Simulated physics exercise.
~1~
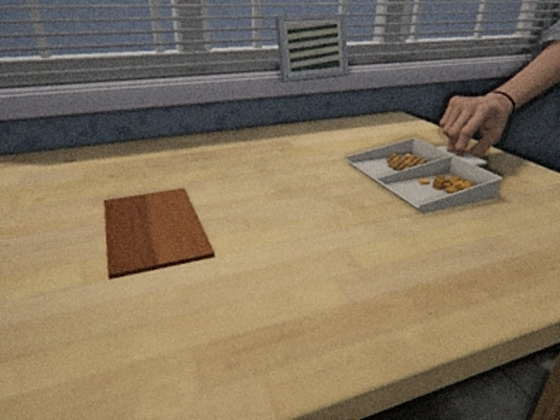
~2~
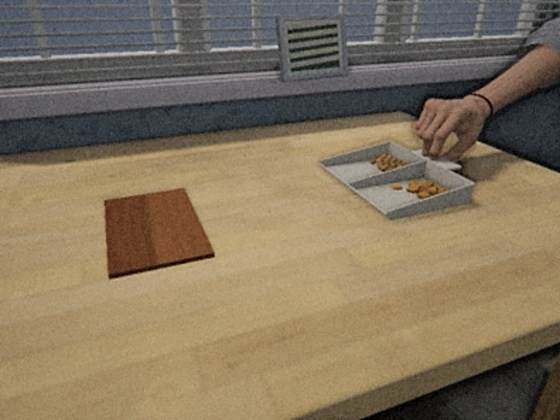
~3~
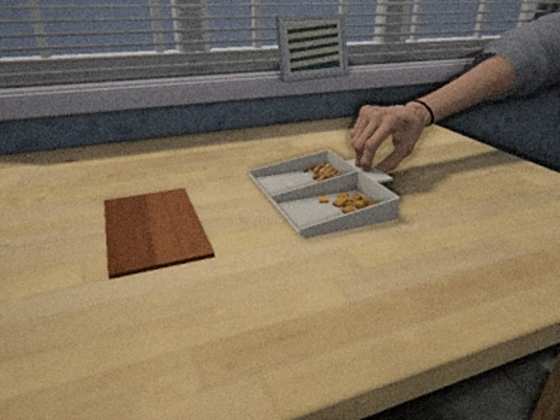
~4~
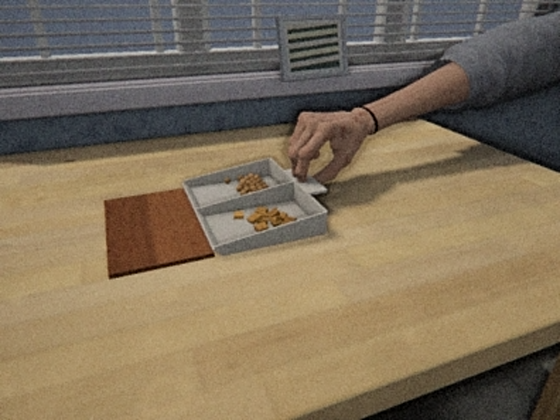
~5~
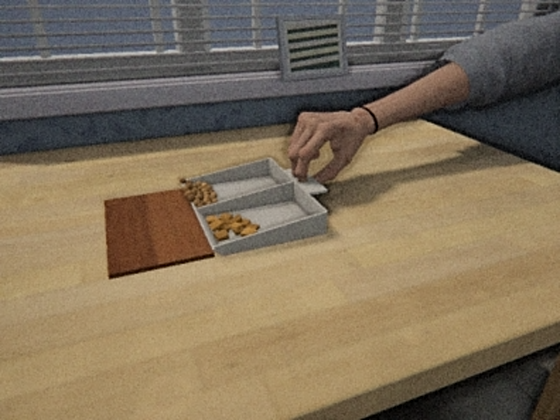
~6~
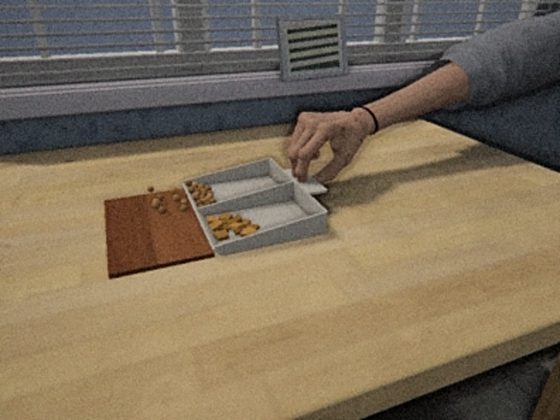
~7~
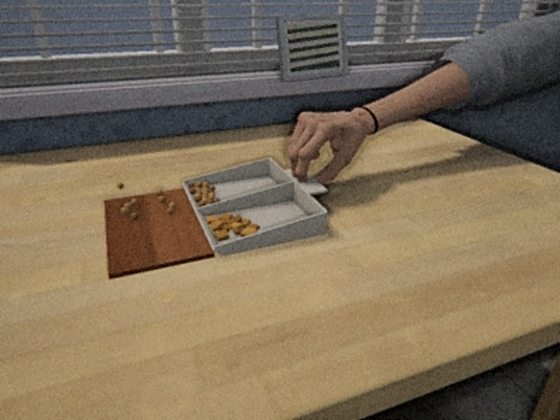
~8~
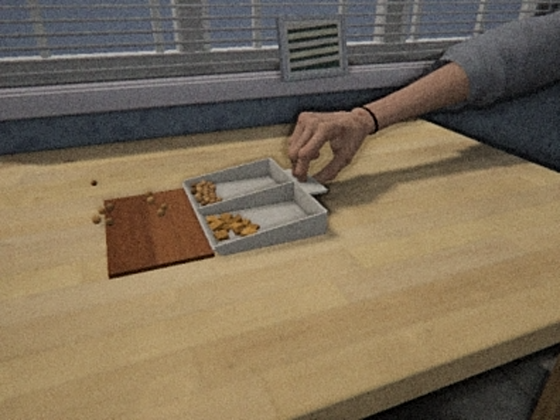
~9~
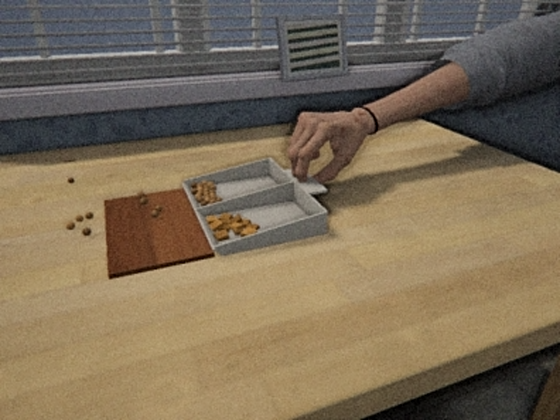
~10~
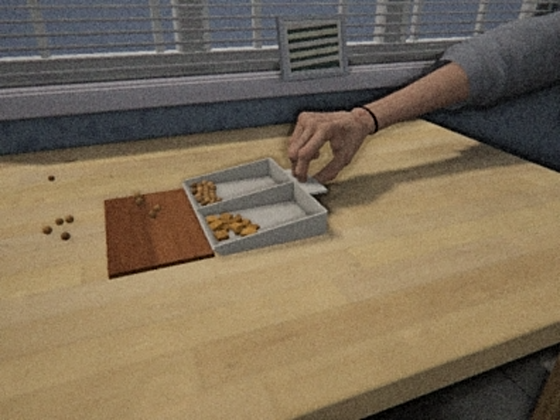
A hand slides a grey two-part tray holding small brown pieces leftward across a wooden table until it stops against a flat reddish-brown board. The pieces shift forward, and some from the back section spill over the board and onto the table, while the front section's stay inside.
